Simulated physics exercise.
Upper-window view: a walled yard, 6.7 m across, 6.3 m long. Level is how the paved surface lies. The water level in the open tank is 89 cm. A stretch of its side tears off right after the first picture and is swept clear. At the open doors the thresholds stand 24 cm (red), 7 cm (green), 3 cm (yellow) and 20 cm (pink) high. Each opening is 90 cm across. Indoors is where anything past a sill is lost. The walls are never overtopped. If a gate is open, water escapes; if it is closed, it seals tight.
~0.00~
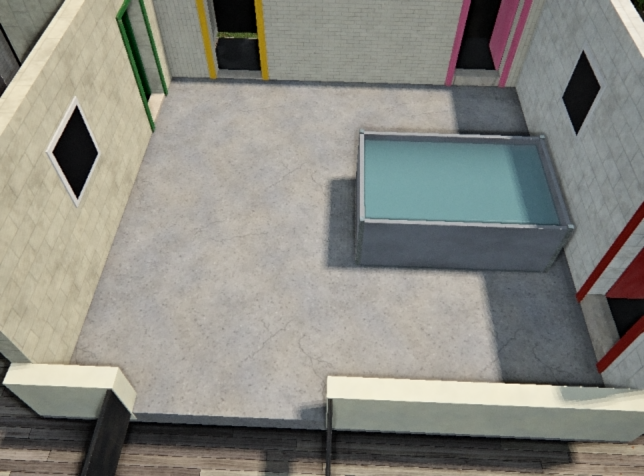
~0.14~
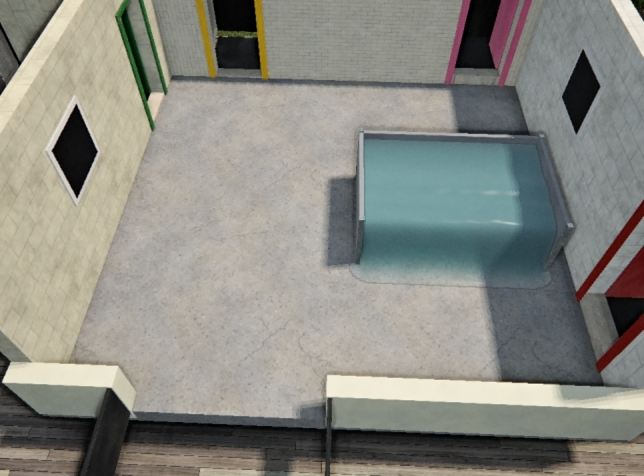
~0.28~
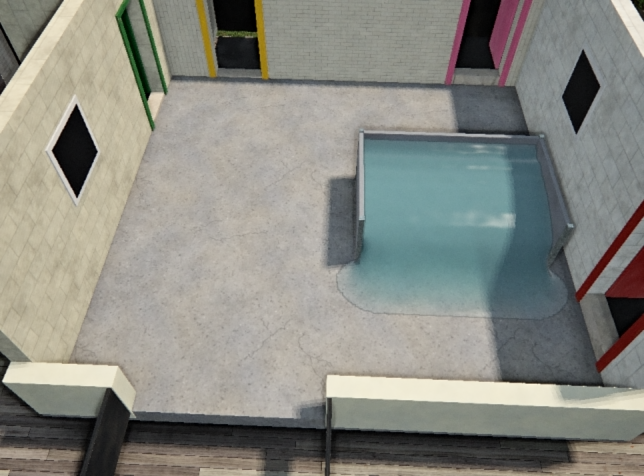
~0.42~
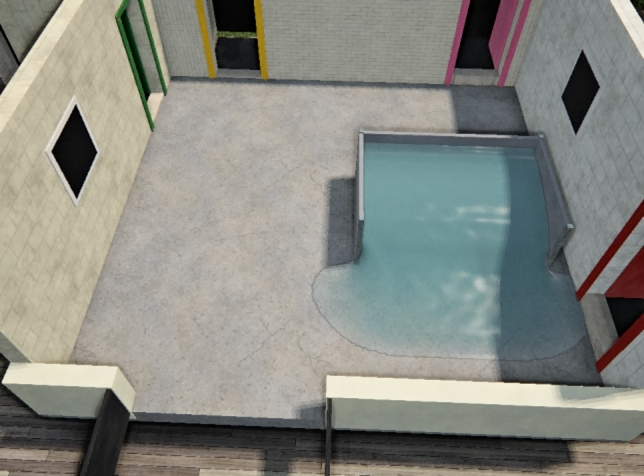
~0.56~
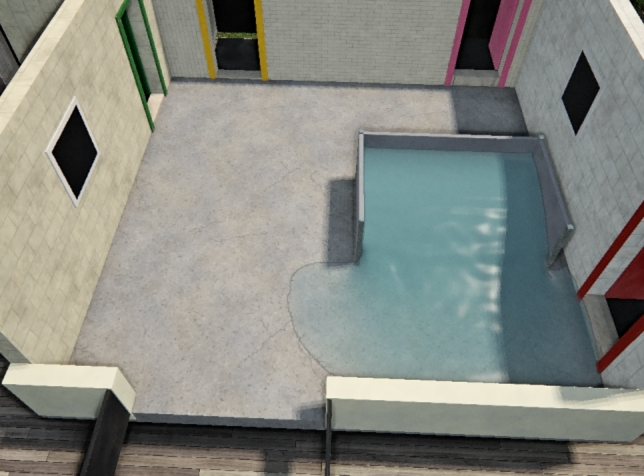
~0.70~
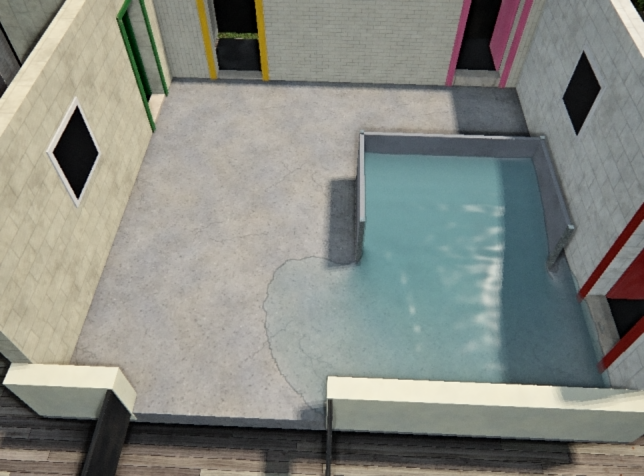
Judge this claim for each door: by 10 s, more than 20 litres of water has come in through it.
In order: The red door overruns the limit, the green door stops short of the limit, the yellow door overruns the limit, the pink door stops short of the limit.
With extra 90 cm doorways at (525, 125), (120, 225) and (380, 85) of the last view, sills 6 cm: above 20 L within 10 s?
So, in the order given, it's shy of the mark, then beyond the mark, then shy of the mark.
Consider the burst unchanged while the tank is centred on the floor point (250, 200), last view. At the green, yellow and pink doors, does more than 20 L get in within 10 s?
Well, green ends up inside the mark, yellow ends up inside the mark and pink ends up inside the mark.
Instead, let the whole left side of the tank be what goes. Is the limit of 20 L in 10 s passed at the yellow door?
At the yellow door the limit is exceeded.
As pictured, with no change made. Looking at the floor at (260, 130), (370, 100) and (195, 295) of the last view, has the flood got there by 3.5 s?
Untouched, untouched, submerged.
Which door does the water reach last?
The yellow door.
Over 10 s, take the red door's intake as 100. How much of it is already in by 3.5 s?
By that time, around 100 per cent.
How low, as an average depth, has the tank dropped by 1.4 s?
It averages close to 32 centimetres.
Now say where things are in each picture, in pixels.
In the first frame, still water, 89 cm deep, in the open tank at (457, 181).
In the second frame, the front is at (353, 265), 1.4 m from the gap at (454, 253); 0.5 m2 of floor is under water; 89 cm left at the back of the open tank.
In the third frame, water pours out at (454, 253) and has run 1.6 m, to (344, 286); typically 14 cm deep outside, 82 cm at the open tank's back.
In the fourth frame, water pours out at (453, 255) and has run 1.9 m, to (326, 308); typically 14 cm deep outside, 76 cm at the open tank's back.
In the fifth frame, the front is at (302, 328), 2.3 m from the gap at (453, 257); 6.7 m2 of floor is under water; 74 cm left at the back of the open tank.
In the sixth frame, water pours out at (454, 258) and has run 2.8 m, to (290, 371); typically 13 cm deep outside, 68 cm at the open tank's back.
After 1.4 s water covers 25 % of the floor and is deepest (70 cm) near (600, 413); red door 29 cm at the sill, 0 L in, green door not reached, yellow door not reached, pink door not reached.
After 2.2 s water covers 30 % of the floor and is deepest (45 cm) near (600, 413); red door 40 cm at the sill, 53 L in, green door not reached, yellow door not reached, pink door not reached.
After 3.5 s water covers 55 % of the floor and is deepest (26 cm) near (71, 362); red door 22 cm at the sill, 94 L in, green door not reached, yellow door not reached, pink door 8 cm at the sill, 0 L in.
After 6.0 s water covers 80 % of the floor and is deepest (20 cm) near (171, 84); red door 10 cm at the sill, 95 L in, green door 6 cm at the sill, 0 L in, yellow door 11 cm at the sill, 13 L in, pink door 9 cm at the sill, 1 L in.
After 10.0 s water covers 95 % of the floor and is deepest (10 cm) near (169, 89); red door 9 cm at the sill, 95 L in, green door 8 cm at the sill, 7 L in, yellow door 8 cm at the sill, 126 L in, pink door 5 cm at the sill, 1 L in.
